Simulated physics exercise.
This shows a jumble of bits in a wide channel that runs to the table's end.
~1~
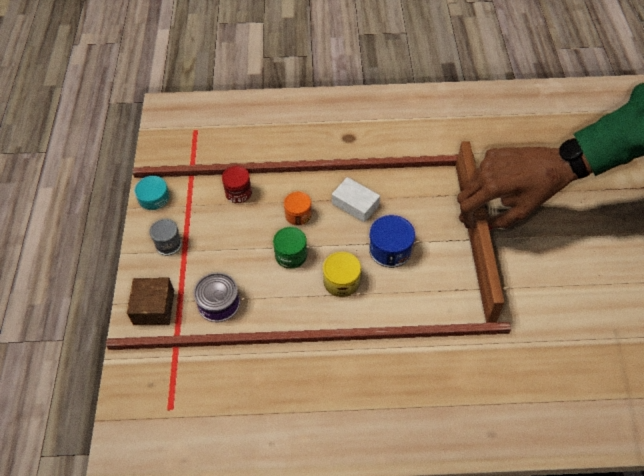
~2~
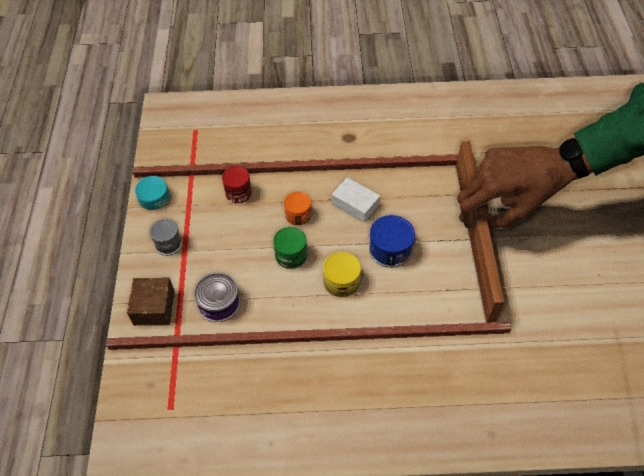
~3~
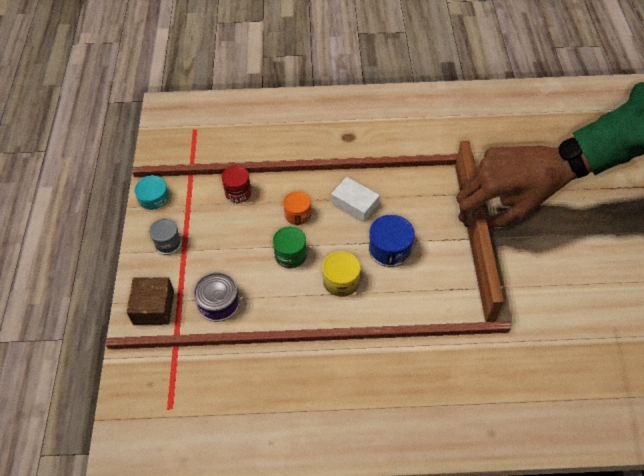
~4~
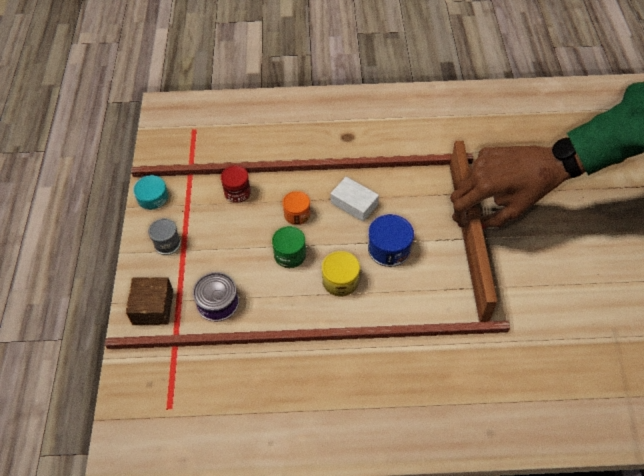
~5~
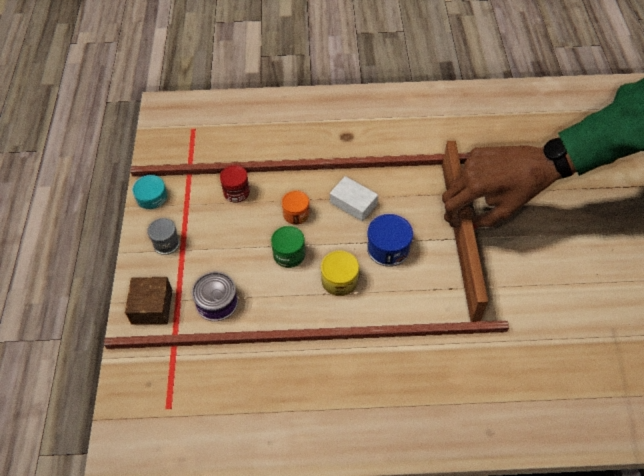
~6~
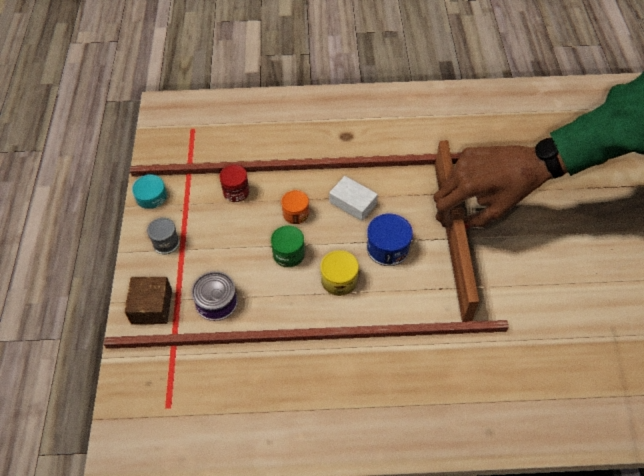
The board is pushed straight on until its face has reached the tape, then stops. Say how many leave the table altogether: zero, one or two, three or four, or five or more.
In the end the number that fall off is one or two.
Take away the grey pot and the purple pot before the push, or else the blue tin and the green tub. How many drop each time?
1 in the first case, 1 in the second.
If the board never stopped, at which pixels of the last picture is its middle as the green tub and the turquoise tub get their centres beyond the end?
Near (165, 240) and (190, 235).
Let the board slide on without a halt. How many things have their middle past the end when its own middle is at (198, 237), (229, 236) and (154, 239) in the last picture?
The counts: 0, 0 and 5.
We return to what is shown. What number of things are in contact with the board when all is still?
5 of them.
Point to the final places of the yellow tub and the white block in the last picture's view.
The yellow tub stops around (159, 278); the white block around (173, 191).
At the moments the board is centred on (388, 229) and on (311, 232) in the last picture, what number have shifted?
1 and 5.
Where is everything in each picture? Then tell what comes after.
The first frame shows turquoise tub (152, 193); brown block (151, 301); grey pot (166, 237); board (478, 228); tape (185, 251).
The second frame shows brown block (151, 302); red tub (237, 185).
The third frame shows grey pot (166, 237); purple pot (217, 297).
The fourth frame shows turquoise tub (151, 193); white block (355, 199).
The fifth frame shows brown block (149, 301); blue tin (389, 240).
The sixth frame shows turquoise tub (150, 192); brown block (149, 300); grey pot (164, 236); board (455, 227); tape (182, 250).
Soon after, none off yet; turquoise tub at rest near (150, 192); brown block at rest near (149, 300); grey pot at rest near (164, 236).
At rest, the number that fall off is one or two; fallen, turquoise tub.
